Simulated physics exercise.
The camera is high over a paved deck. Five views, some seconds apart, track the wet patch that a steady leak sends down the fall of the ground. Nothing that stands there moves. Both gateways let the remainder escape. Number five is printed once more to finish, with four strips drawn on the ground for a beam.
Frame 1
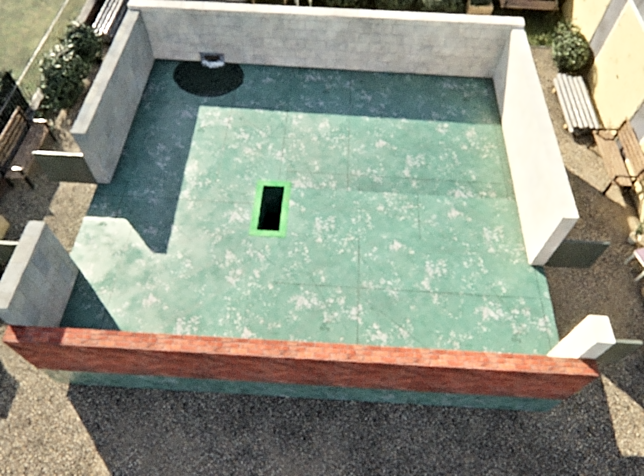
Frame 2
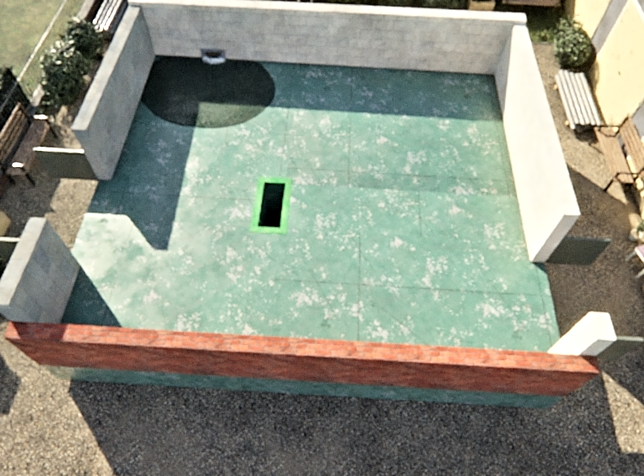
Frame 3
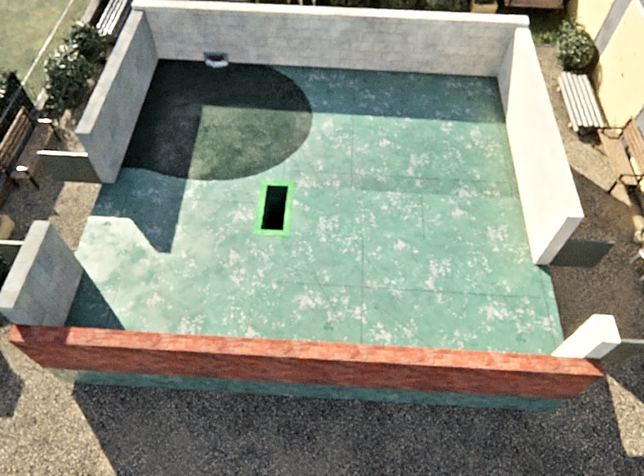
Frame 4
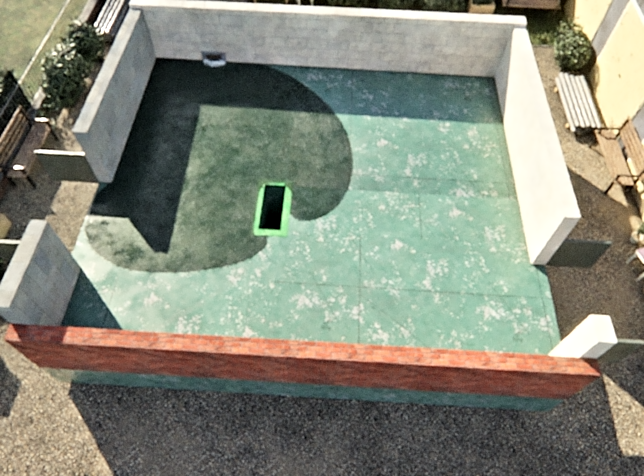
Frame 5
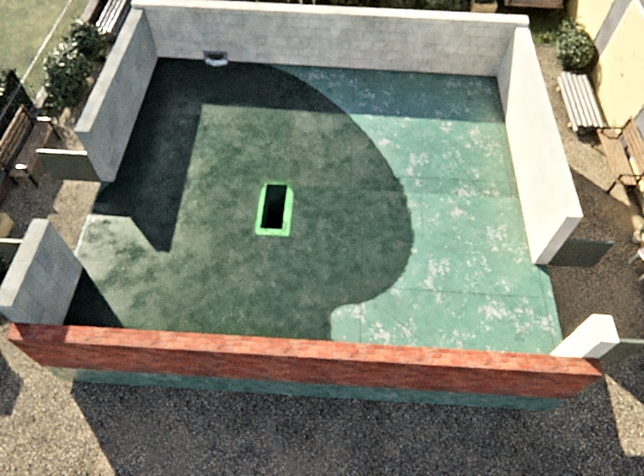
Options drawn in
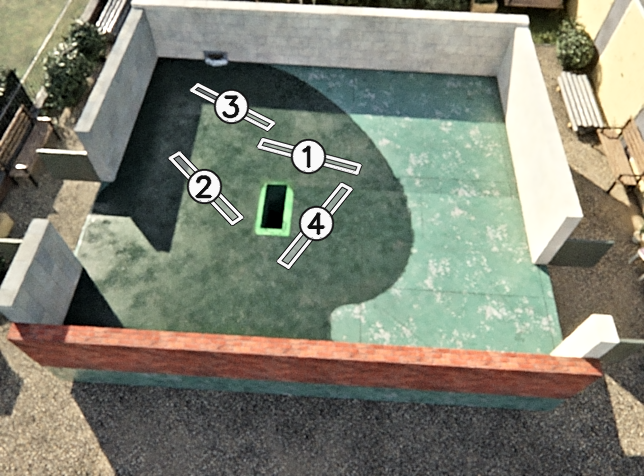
Dark water spreading from an outlet at the back left across a walled green deck, reaching and surrounding a green-edged gully.
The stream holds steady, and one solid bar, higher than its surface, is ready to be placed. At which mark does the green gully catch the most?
2.
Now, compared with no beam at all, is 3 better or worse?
Worse.
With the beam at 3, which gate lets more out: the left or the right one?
More leaves on the right.
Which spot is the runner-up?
The answer is 4.
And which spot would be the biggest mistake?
3.
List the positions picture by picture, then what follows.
In the first picture, outfall at (213, 58); green gully at (271, 208); open gate at (538, 307); open gate at (96, 223); front seen at (190, 90), 3 % of the ground wet; green gully still dry.
In the second picture, front seen at (223, 124), 9 % of the ground wet; green gully still dry.
In the third picture, front seen at (241, 174), 20 % of the ground wet; green gully still dry.
In the fourth picture, front seen at (117, 262), 36 % of the ground wet; green gully taking water.
In the fifth picture, 56 % of the ground is wet; green gully taking water.
On the marked copy, 1 from (261, 143) to (358, 169); 2 from (174, 155) to (236, 220); 3 from (194, 87) to (270, 126); 4 from (283, 264) to (346, 186).
Choosing 1, about 14 % of the stream goes into the green gully, about 84 % out by the gates.
Choosing 2, about 41 % of the stream goes into the green gully, about 57 % out by the gates.
Choosing 3, about 6 % of the stream goes into the green gully, about 91 % out by the gates.
Choosing 4, about 26 % of the stream goes into the green gully, about 72 % out by the gates.
